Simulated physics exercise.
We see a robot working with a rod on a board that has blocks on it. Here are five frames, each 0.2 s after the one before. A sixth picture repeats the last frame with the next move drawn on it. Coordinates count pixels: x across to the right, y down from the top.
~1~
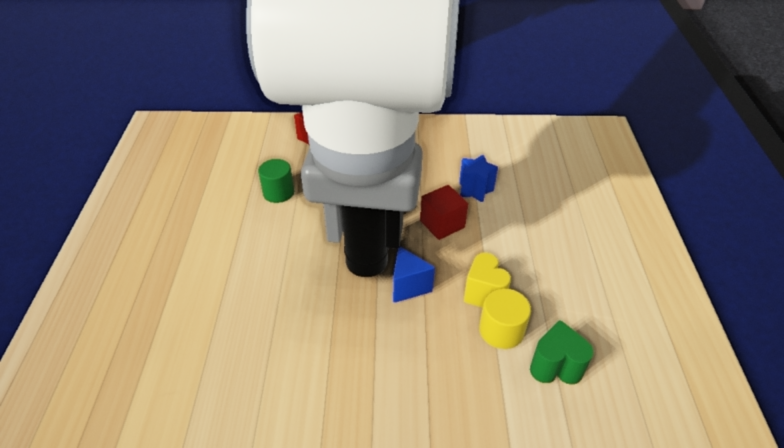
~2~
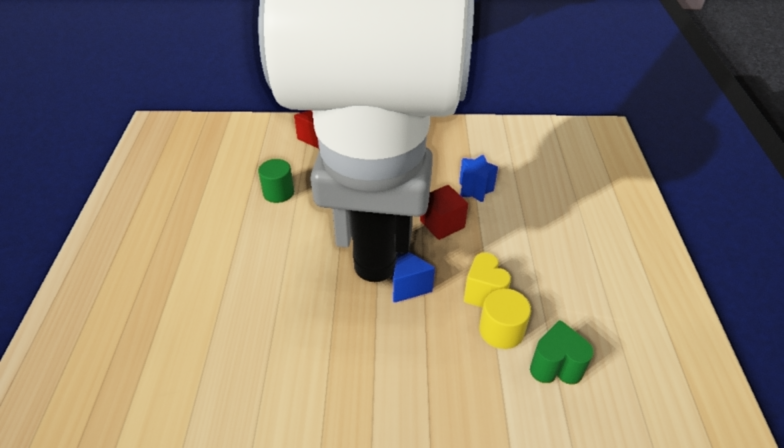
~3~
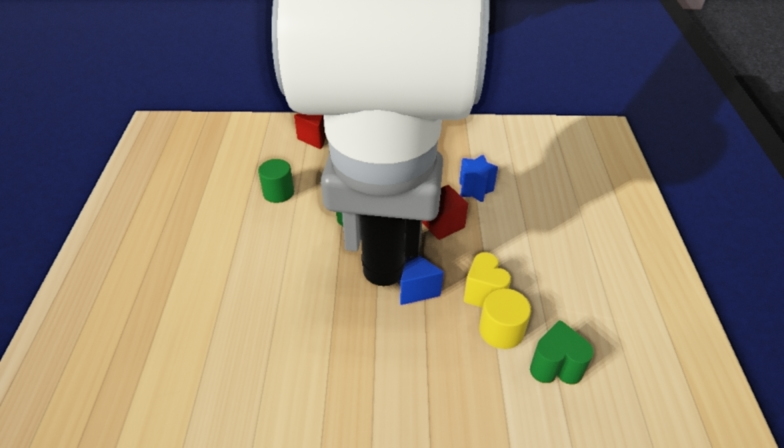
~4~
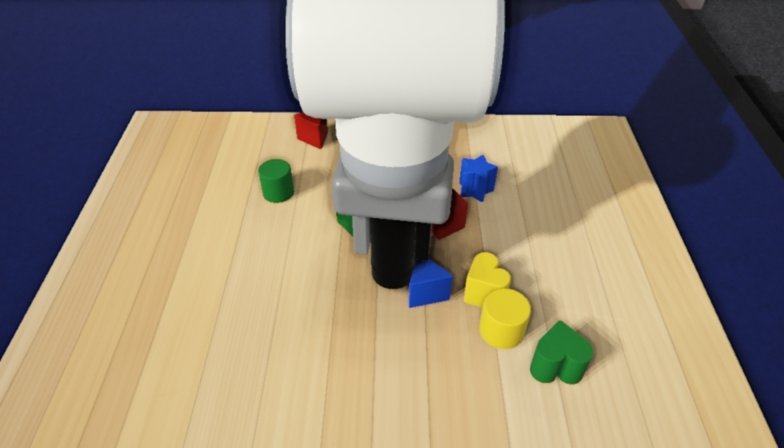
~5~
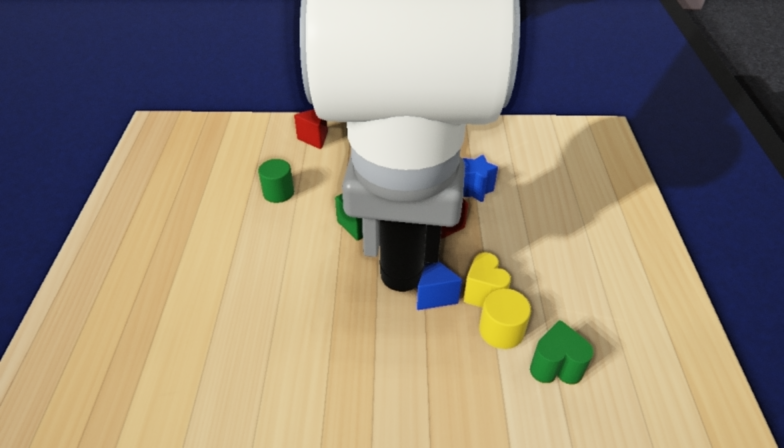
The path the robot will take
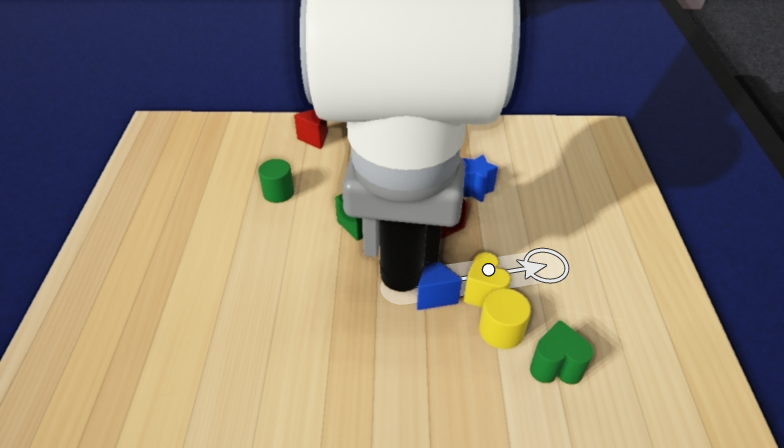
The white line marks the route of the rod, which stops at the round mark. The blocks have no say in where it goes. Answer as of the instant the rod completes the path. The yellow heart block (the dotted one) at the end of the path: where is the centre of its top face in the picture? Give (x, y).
(531, 277)
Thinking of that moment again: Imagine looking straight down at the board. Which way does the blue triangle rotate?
Viewed from the top, it goes clockwise.
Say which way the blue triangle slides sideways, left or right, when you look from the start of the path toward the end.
It moves right.
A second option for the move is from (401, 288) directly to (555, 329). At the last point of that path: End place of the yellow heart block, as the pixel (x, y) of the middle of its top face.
It is at (533, 260).
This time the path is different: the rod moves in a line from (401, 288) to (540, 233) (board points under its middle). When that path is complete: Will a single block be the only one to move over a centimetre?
Yes, that is what happens.
The line goes from (401, 288) directly to (546, 265); the dot is on the yellow heart block.
The first path, step by step. One third of the way, rod at (453, 269); blue triangle at (470, 282), turned 40° clockwise; yellow heart block at (501, 273), turned 25° anticlockwise.
Two thirds of the way, rod at (504, 261); blue triangle at (474, 284), turned 55° clockwise; yellow heart block at (527, 277), turned 35° clockwise.
At the end, rod at (550, 254); blue triangle at (474, 284), turned 55° clockwise; yellow heart block at (531, 277), turned 50° clockwise; yellow circle unmoved.
